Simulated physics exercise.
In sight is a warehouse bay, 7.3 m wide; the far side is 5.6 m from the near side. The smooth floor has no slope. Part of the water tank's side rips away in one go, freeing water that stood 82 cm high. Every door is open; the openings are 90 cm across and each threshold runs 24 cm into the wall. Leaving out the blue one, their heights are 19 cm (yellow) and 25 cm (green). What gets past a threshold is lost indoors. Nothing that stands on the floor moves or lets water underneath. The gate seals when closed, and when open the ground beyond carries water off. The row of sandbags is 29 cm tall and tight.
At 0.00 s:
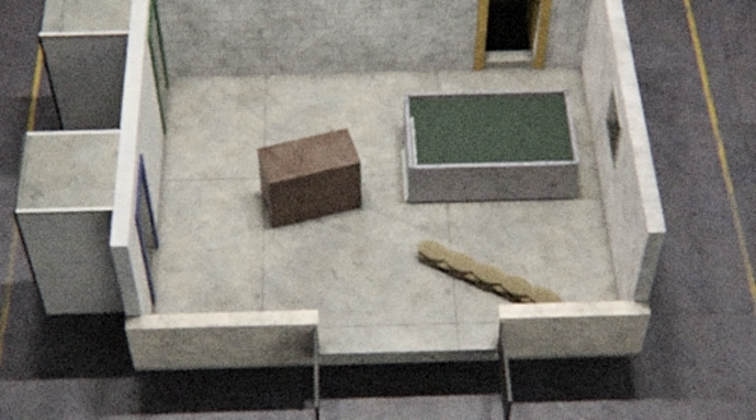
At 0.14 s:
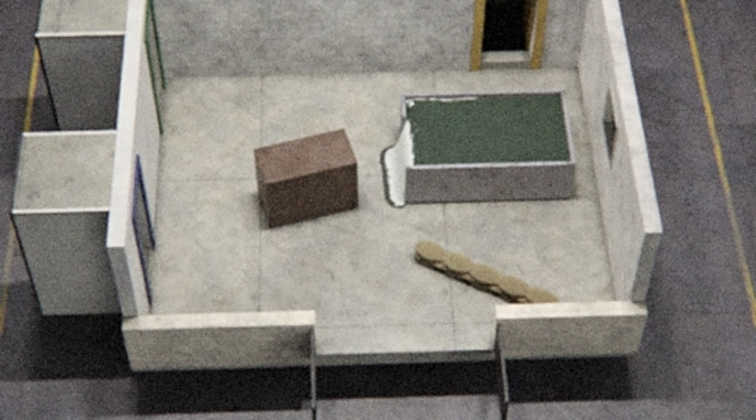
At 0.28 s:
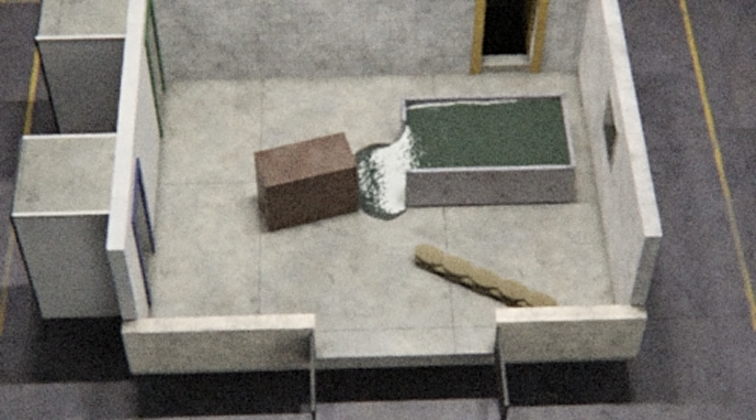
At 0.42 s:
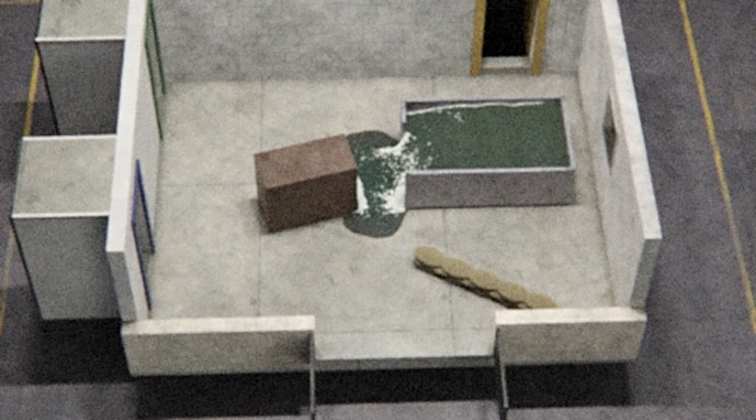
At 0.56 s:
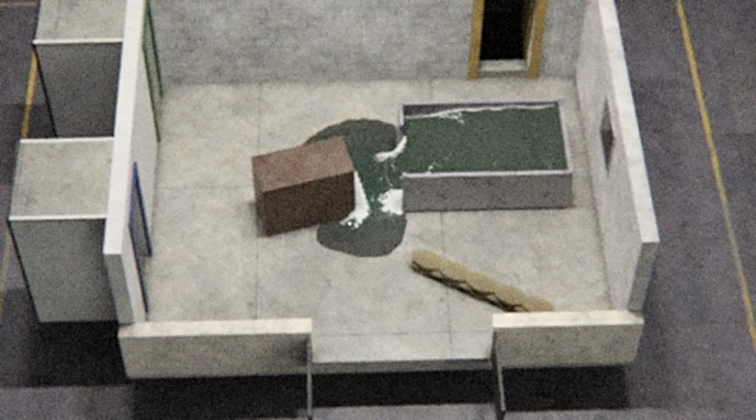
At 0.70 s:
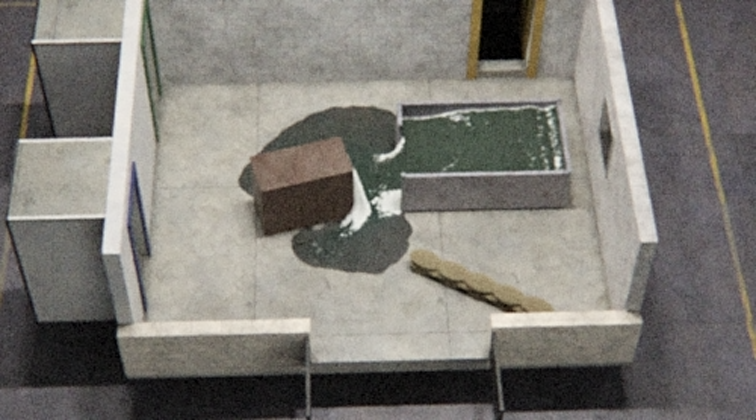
Dark green water burst from the left side of a tank in a walled room, foamed against a brown box, then spread around it across the pale floor as the box stayed put.
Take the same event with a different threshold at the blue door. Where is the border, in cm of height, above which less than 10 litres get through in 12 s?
About 13.5 cm.
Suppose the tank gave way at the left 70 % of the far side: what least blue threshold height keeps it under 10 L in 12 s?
About 8.5 cm.
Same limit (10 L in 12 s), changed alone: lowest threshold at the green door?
About 29 cm at green.
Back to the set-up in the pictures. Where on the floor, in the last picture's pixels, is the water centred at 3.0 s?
At about (363, 174).
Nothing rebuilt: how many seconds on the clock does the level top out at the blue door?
At about 5.5 s.
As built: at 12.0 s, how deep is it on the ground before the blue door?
Roughly 8.0 cm deep.
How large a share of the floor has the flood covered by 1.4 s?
Some 35 per cent of it.
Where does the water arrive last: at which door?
It is the yellow one.
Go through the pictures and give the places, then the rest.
In the first picture, still water, 82 cm deep, in the water tank at (490, 131); the blue door at (147, 234) is dry.
In the second picture, the front is at (385, 161), 0.4 m from the gap at (407, 163); 0.3 m2 of floor is wet, 82 cm left at the back.
In the third picture, water pours out at (407, 169) and has run 0.8 m, to (357, 179); about 13 cm deep outside, 82 cm at the back.
In the fourth picture, the gap is at (407, 172), the front 1.4 m out at a hidden place; the back of the water tank holds 82 cm.
In the fifth picture, the front is at a hidden place, 2.0 m from the gap at (404, 175); 3.3 m2 of floor is wet, 81 cm left at the back.
In the sixth picture, water pours out at (403, 175) and has run 2.6 m, to (244, 181); about 4 cm deep outside, 74 cm at the back; the blue door at (139, 242), 4.5 m from the gap, is still 2.4 m from the nearest water.
After 1.4 s water covers 35 % of the floor, deepest (62 cm) near (349, 201); it has not reached the blue door.
After 3.0 s water covers 60 % of the floor, deepest (35 cm) near (349, 201); 4 cm at the blue door, 0 litres in over its 11 cm threshold.
After 12.0 s water covers 95 % of the floor, deepest (10 cm) near (483, 344); 8 cm at the blue door, 28 litres in over its 11 cm threshold.
At the blue door as built, the water arrived by 2.6 s and peaked near 16 cm at 5.4 s.
With a threshold of 12 cm, 19 litres would have come in within the 12 s; with 16.5 cm, 2 litres. So under 10 litres takes about 13.5 cm.
